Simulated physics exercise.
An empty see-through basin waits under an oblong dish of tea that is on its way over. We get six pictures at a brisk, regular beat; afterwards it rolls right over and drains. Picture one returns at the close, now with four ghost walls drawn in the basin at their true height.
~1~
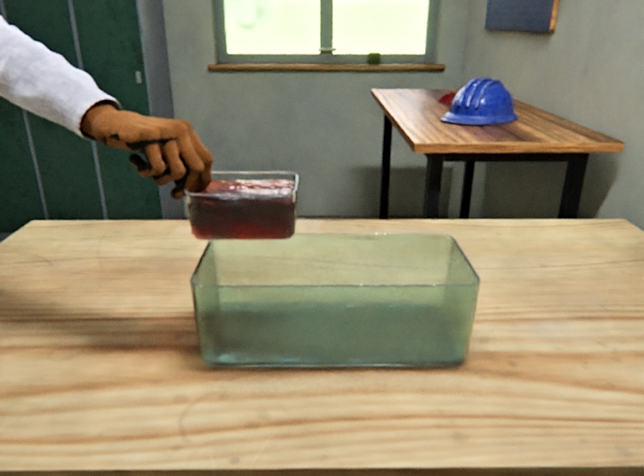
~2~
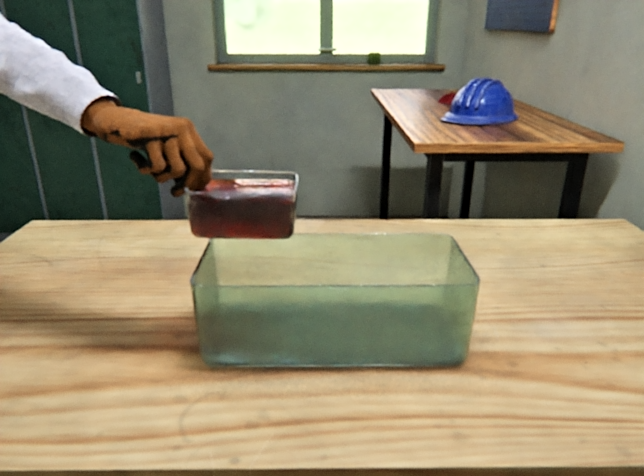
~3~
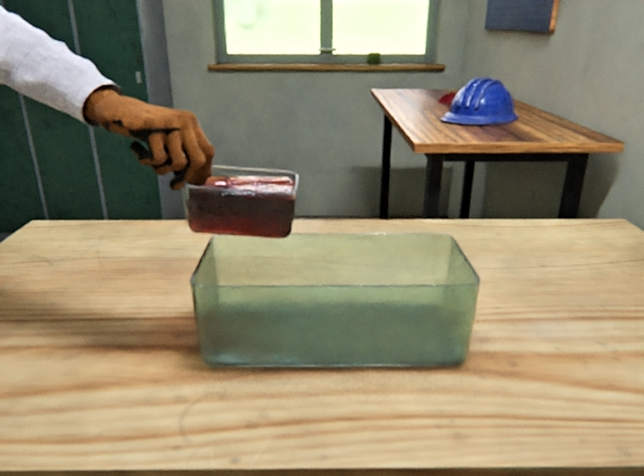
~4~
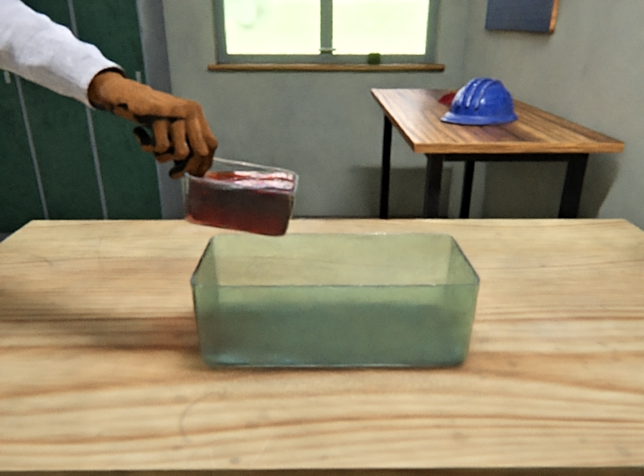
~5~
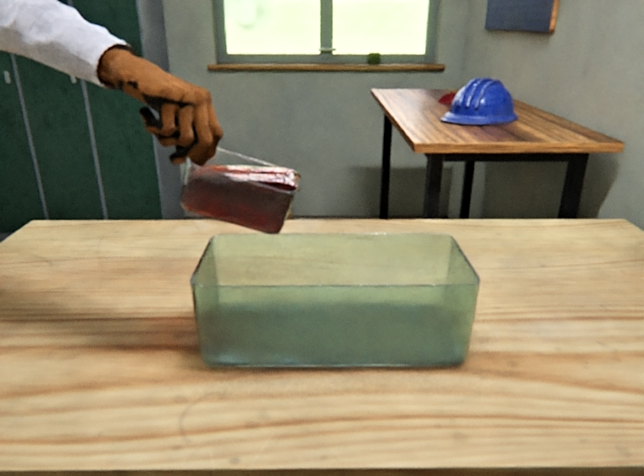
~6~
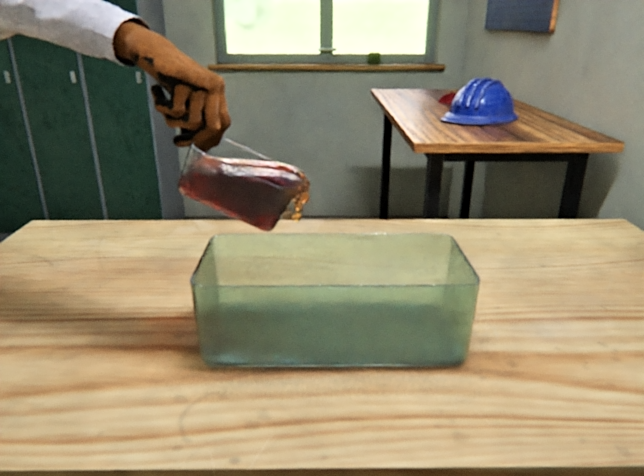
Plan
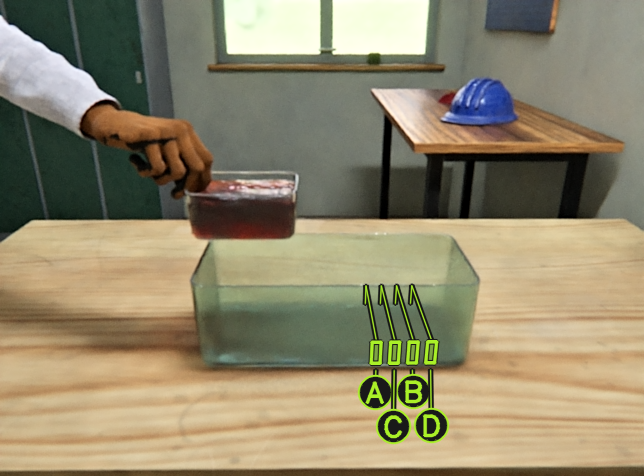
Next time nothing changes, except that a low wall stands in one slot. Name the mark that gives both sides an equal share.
Go for A.
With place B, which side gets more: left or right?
More ends on the left.
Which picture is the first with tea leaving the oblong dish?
In picture 5.
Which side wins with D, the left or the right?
The left side.
On the marked copy, A at (375, 370); B at (412, 369); C at (394, 370); D at (430, 369).
If A is chosen, about 49 % ends left of the wall and 50 % right of it.
If B is chosen, about 88 % ends left of the wall and 12 % right of it.
If C is chosen, about 86 % ends left of the wall and 13 % right of it.
If D is chosen, about 88 % ends left of the wall and 11 % right of it.
